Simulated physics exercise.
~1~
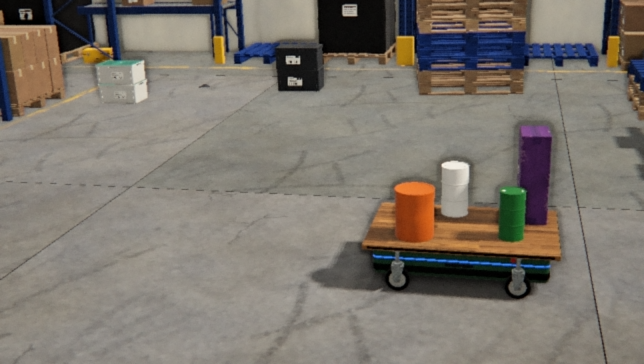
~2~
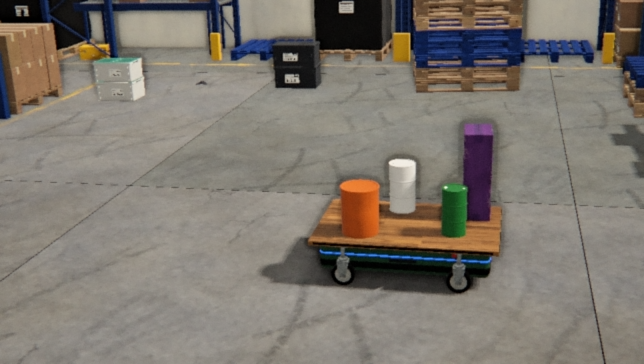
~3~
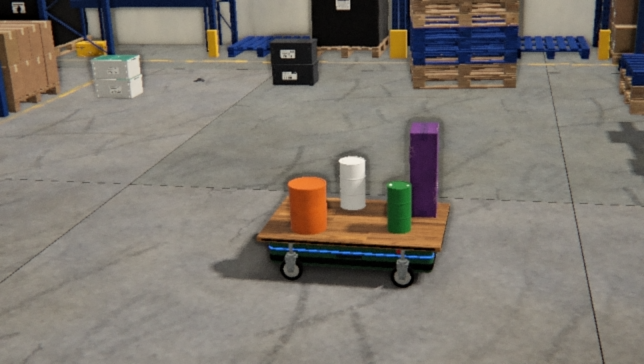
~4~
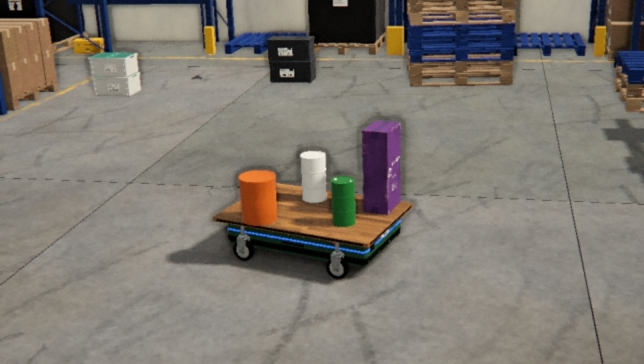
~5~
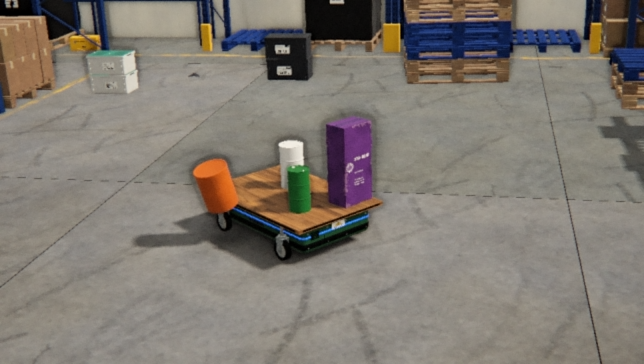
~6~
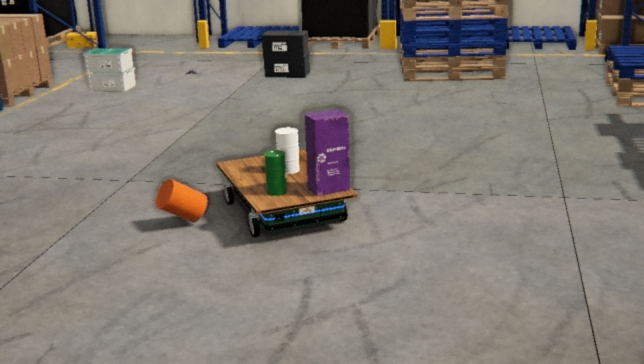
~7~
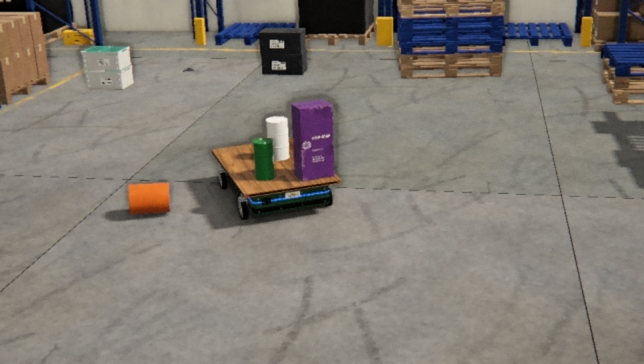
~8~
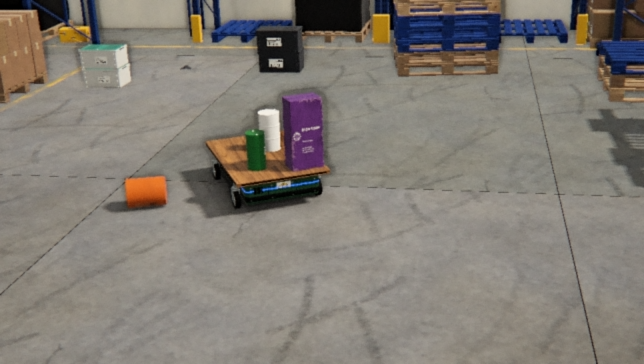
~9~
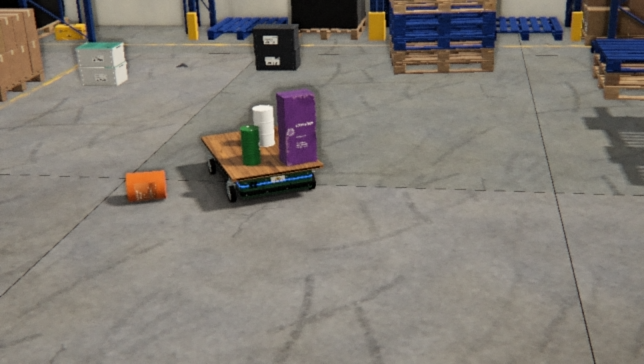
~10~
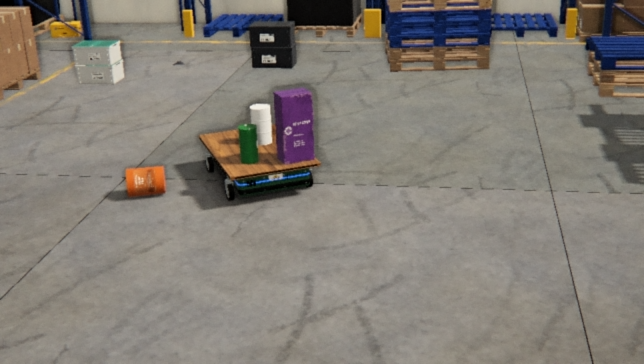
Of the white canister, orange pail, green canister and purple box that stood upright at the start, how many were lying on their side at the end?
Just one was lying on its side at the end, the orange pail, which lay on the floor to the left of the cart.
A flat wooden-topped cart rolled left across a warehouse floor and curved away toward the back, and the orange pail tipped off onto the floor. The cart stopped with the purple box, green canister and white canister still standing on it.
